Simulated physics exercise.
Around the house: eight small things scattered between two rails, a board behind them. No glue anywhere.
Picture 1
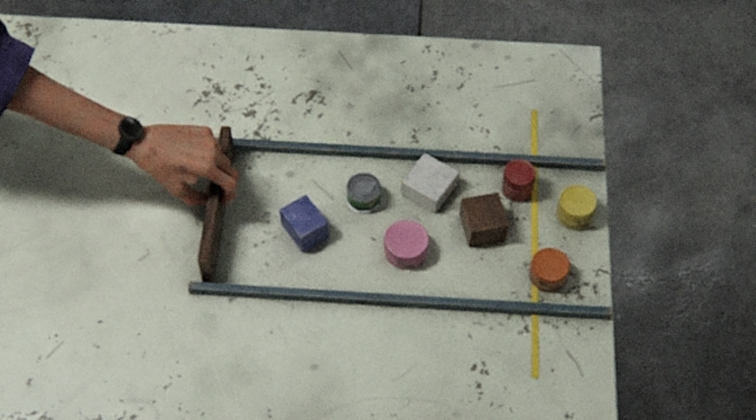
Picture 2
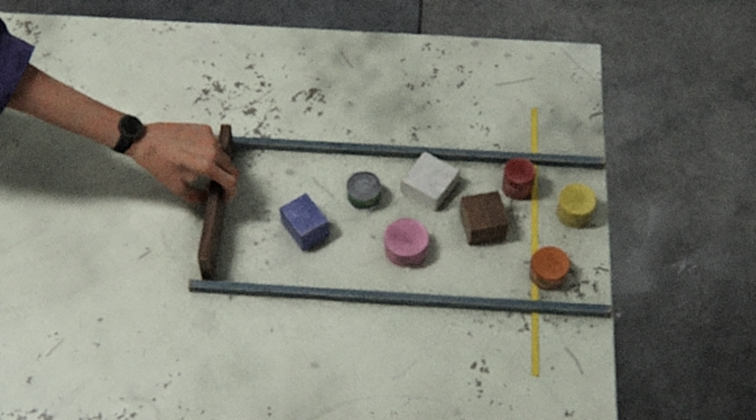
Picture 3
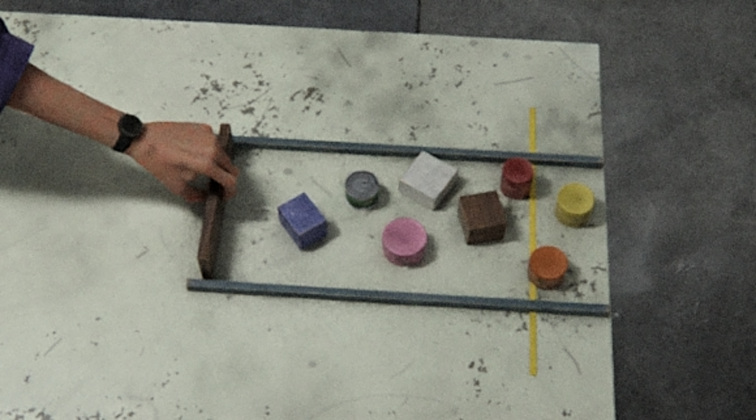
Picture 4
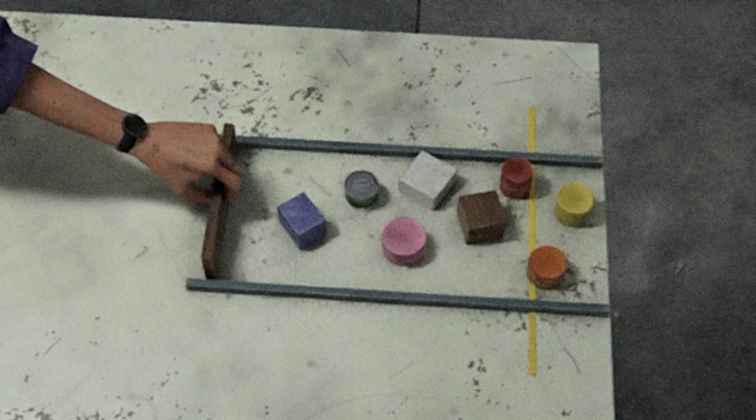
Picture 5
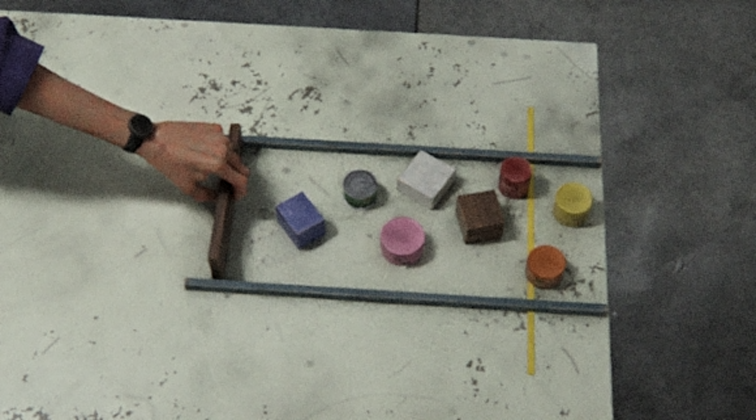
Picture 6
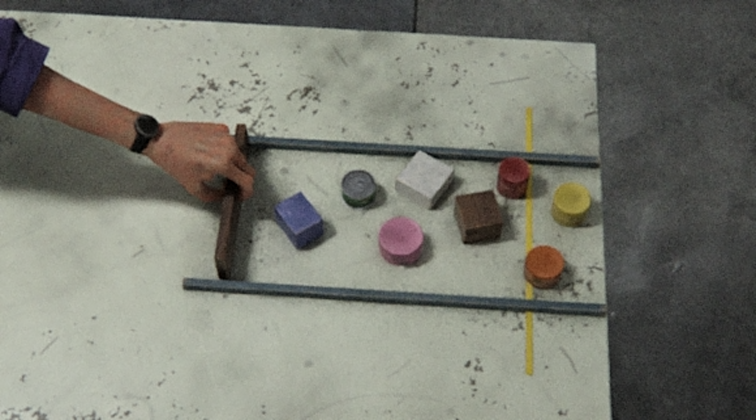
A hand easing a dark wooden board slightly right between two rails, the scattered blocks and round tubs ahead staying untouched.
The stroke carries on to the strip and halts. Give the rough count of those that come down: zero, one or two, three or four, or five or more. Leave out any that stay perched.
The number that fall off is one or two.
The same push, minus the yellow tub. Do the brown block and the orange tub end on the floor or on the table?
The brown block is kept, the orange tub tumbles off.
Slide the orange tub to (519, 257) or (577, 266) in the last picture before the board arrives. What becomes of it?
Place by place, it drops off; tumbles off.
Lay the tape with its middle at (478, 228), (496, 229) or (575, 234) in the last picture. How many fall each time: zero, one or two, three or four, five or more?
One after another: Not one; not one; five or over.
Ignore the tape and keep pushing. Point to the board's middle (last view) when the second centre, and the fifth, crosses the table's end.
About (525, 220), then (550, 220).
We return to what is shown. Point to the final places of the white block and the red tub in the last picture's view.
The white block stops around (550, 178); the red tub around (588, 175).
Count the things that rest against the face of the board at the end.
That makes 3.
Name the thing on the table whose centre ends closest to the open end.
That is the yellow tub.
Soon after, none off yet; yellow tub at rest near (571, 205); orange tub at rest near (544, 267); red tub at rest near (513, 178).
After that, none off yet; yellow tub at rest near (571, 205); orange tub displaced about its own width near (581, 272); red tub displaced about its own width near (545, 180).
In the end, the number that fall off is one or two; gone, orange tub.
